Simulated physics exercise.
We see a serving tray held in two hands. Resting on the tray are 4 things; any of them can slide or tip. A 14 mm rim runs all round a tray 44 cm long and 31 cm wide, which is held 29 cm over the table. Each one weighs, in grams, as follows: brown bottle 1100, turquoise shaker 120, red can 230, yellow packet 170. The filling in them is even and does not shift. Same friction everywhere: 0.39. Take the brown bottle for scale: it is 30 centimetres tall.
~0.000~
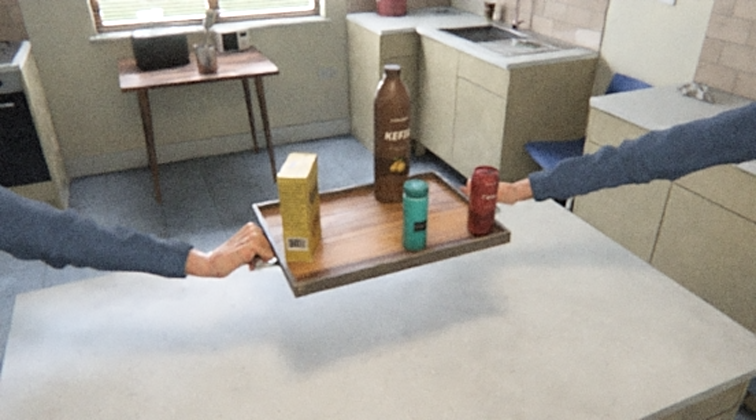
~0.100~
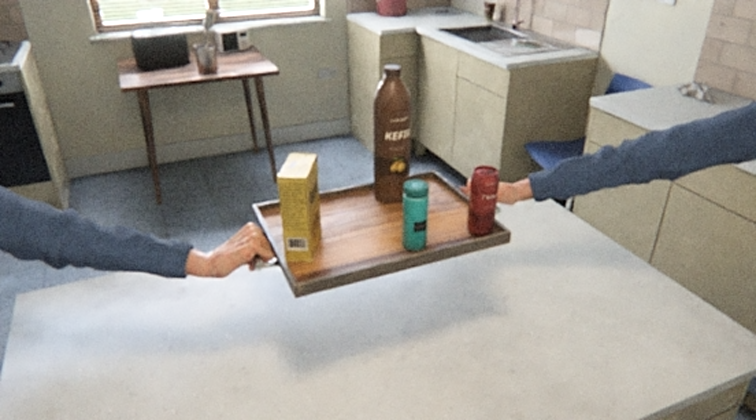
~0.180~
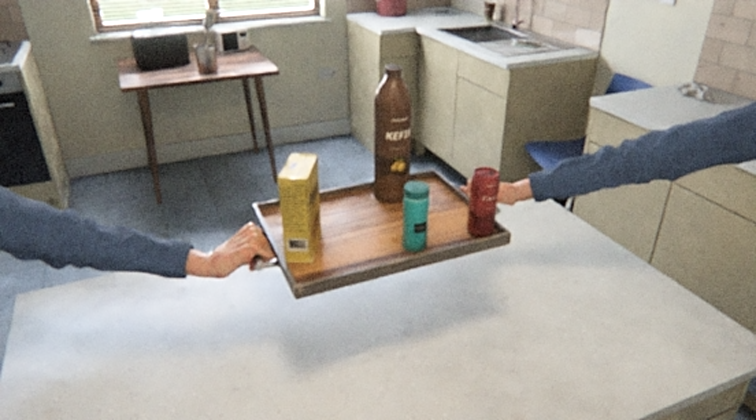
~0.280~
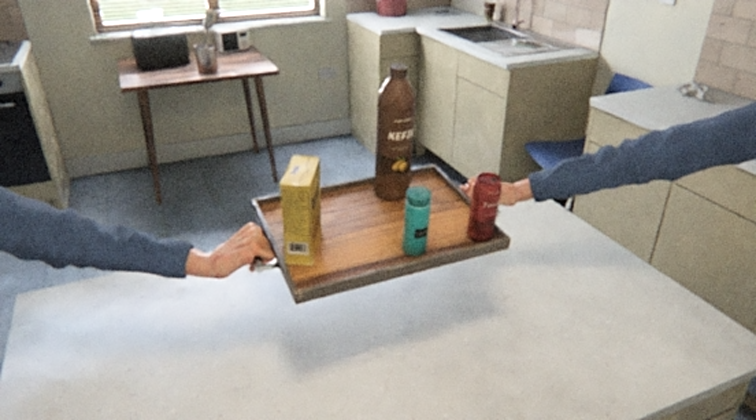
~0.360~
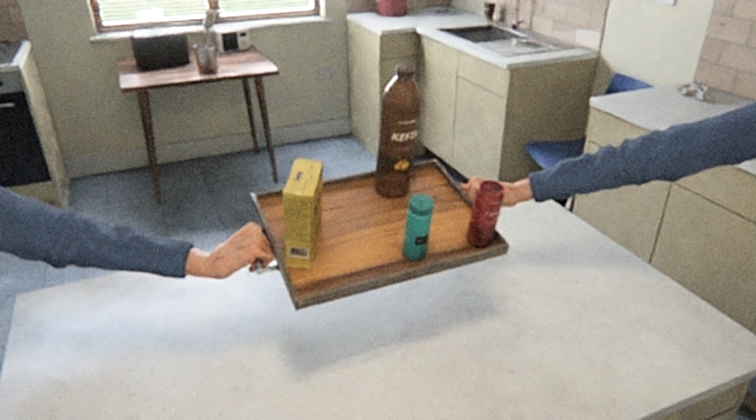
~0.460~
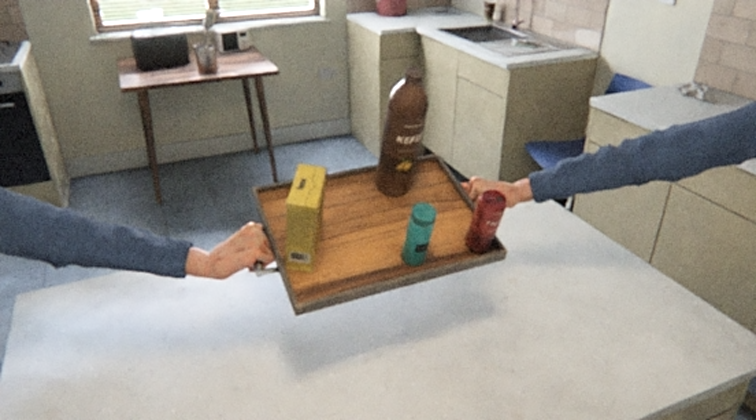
At the start, two hands hold a wooden tray level above a pale table, carrying a yellow packet, a tall brown bottle, a turquoise shaker and a red can. The hands then tilt the tray's near edge steadily downward, and the four items lean with it, keeping their places on the tray.
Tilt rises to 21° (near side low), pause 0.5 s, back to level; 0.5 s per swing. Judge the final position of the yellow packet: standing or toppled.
Standing.
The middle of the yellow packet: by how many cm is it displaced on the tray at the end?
I'd put it at about 4 centimetres.
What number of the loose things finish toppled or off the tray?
The number here is 3.
Around 0.86 s, tray tilted 21°, near edge down; turquoise shaker now off the tray; brown bottle on its side; red can tipped 12° against what carries it.
Around 1.06 s, tray tilted 21°, near edge down; brown bottle and red can now off the tray; yellow packet shifted 2 cm near (310, 231).
Around 1.26 s, tray tilted 17°, near edge down; yellow packet shifted 3 cm near (311, 231).
Around 1.46 s, tray tilted 3°, near edge down; yellow packet shifted 4 cm near (308, 219).
Finally (2.1 s), off the tray and tipped over, brown bottle, turquoise shaker and red can; the last one still in place (within 5 cm). In the last view, yellow packet near (307, 216).
